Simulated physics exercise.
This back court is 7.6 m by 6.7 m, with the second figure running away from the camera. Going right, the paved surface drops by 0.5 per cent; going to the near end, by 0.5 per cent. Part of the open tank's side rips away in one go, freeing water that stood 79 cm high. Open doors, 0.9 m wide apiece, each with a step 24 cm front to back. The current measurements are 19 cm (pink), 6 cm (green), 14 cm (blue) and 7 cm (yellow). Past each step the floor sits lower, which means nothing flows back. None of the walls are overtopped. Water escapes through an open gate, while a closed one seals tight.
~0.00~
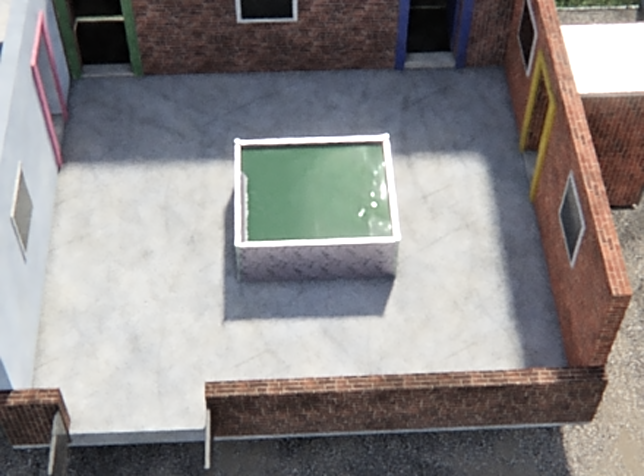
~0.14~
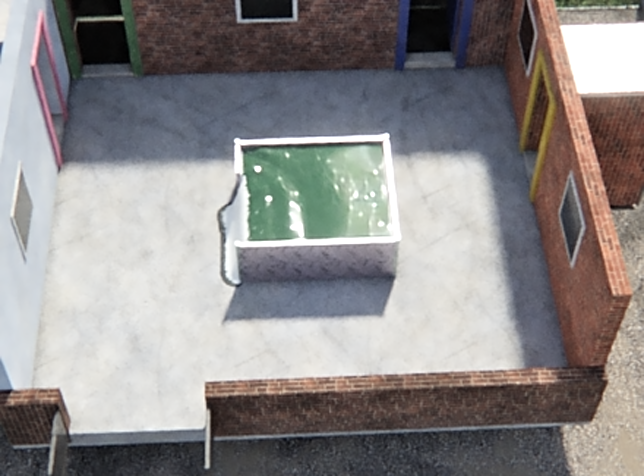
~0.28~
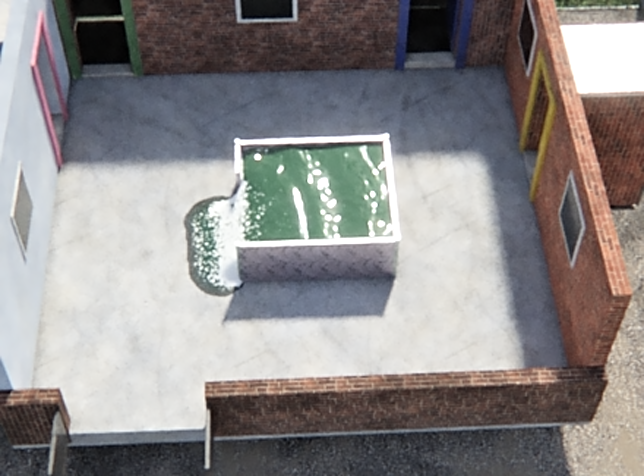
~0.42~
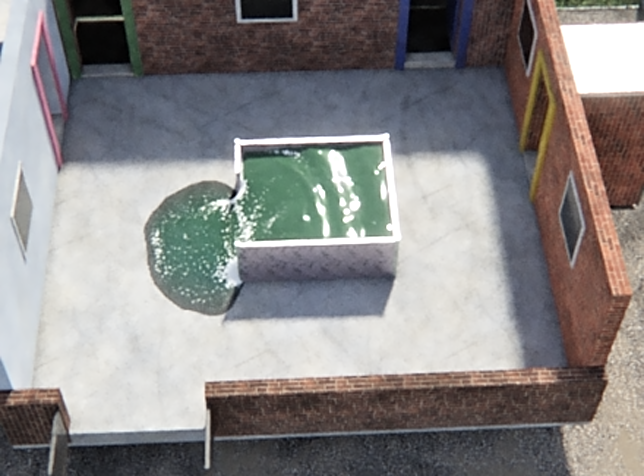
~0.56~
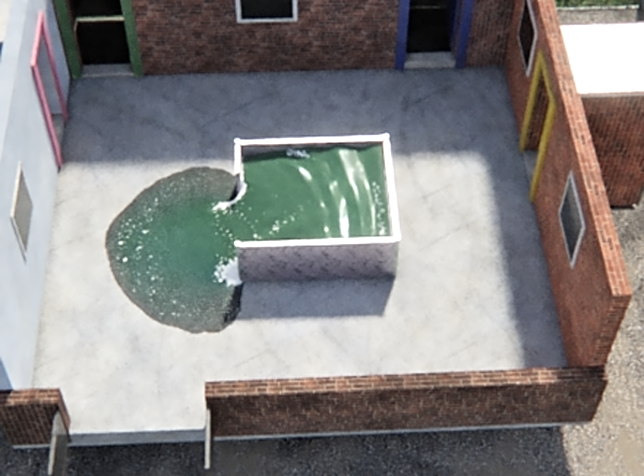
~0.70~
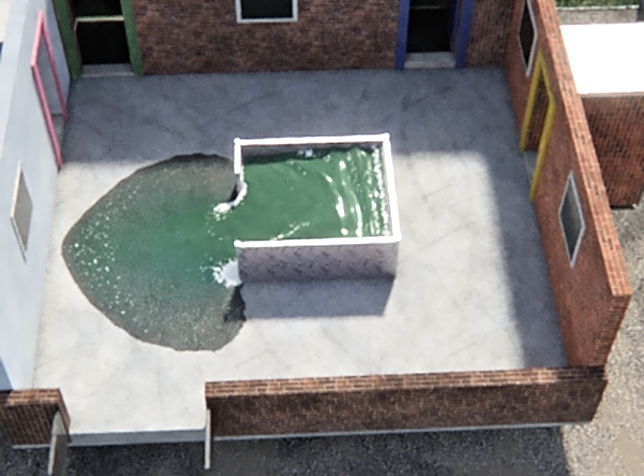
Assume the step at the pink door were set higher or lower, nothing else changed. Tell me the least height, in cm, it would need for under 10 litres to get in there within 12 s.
You would need roughly 12 cm.
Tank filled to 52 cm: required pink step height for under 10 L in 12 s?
You'd need a step of close to 6.5 cm.
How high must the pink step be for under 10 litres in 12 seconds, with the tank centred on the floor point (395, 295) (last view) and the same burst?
About 6.0 centimetres.
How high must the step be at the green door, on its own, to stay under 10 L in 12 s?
The green one would have to be about 23 cm high.
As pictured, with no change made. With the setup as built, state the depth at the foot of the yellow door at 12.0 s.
About 7.0 centimetres.
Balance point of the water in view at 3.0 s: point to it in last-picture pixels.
The water is centred near (184, 245).
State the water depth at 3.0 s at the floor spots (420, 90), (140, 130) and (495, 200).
First 0, then 4, then 0 cm.
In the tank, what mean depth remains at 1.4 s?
49 cm, roughly.
After 1.4 s water covers 25 % of the floor, deepest (39 cm) near (47, 271); 8 cm at the pink door, 0 litres in over its 19 cm step.
After 3.0 s water covers 30 % of the floor, deepest (39 cm) near (28, 419); 14 cm at the pink door, 0 litres in over its 19 cm step.
After 12.0 s water covers 95 % of the floor, deepest (8 cm) near (514, 118); 5 cm at the pink door, 0 litres in over its 19 cm step.
At the pink door as built, the water arrived by 1.4 s and peaked near 17 cm at 2.2 s.
Run again over the same 12 s with other heights there, 16 litres in over 10.5 cm, 4 litres over 14 cm. The limit of 10 litres is kept from about 12 cm up.
